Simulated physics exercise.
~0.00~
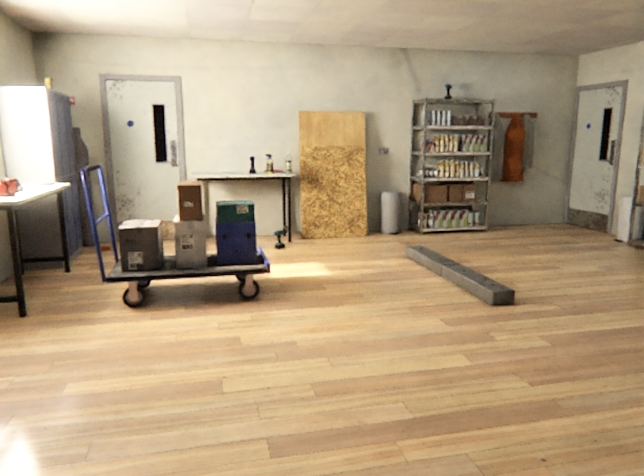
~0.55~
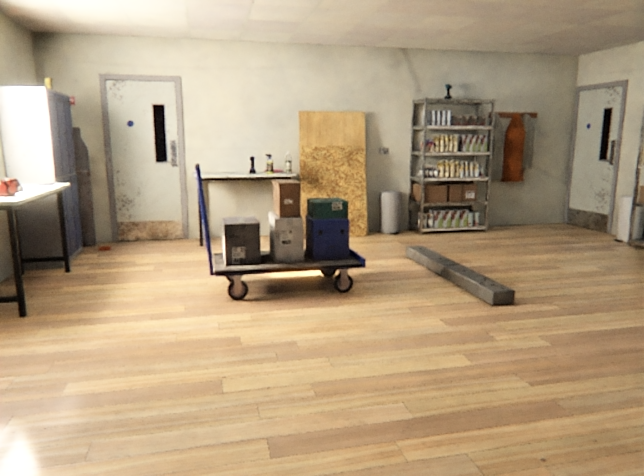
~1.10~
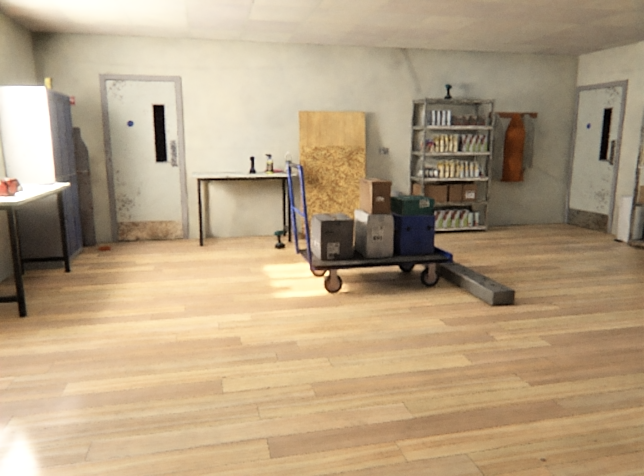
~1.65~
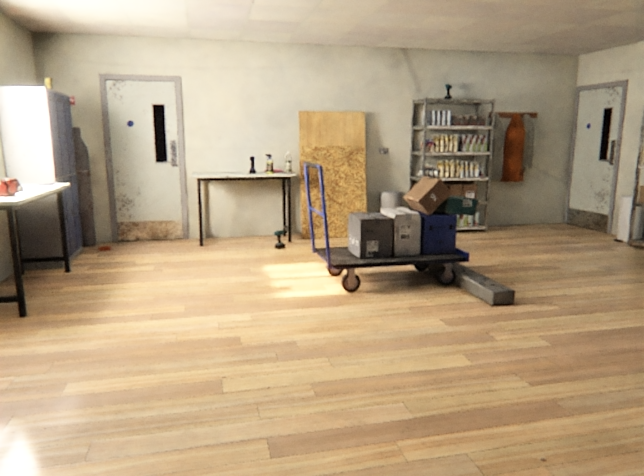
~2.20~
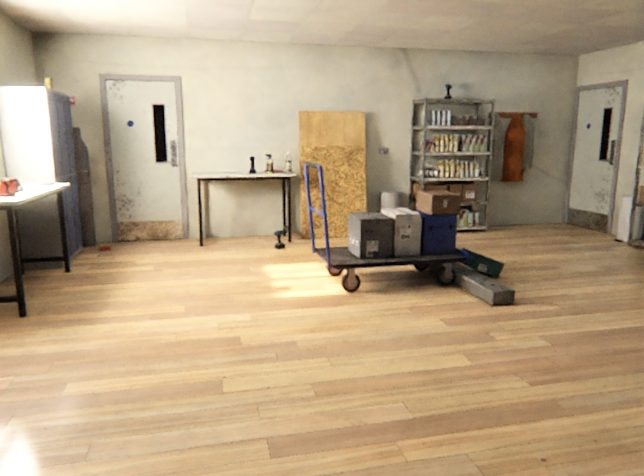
Loaded stock cart rolling right and stopping at a kerb, teal parcel tumbling off the front, brown box tipping over but staying aboard.
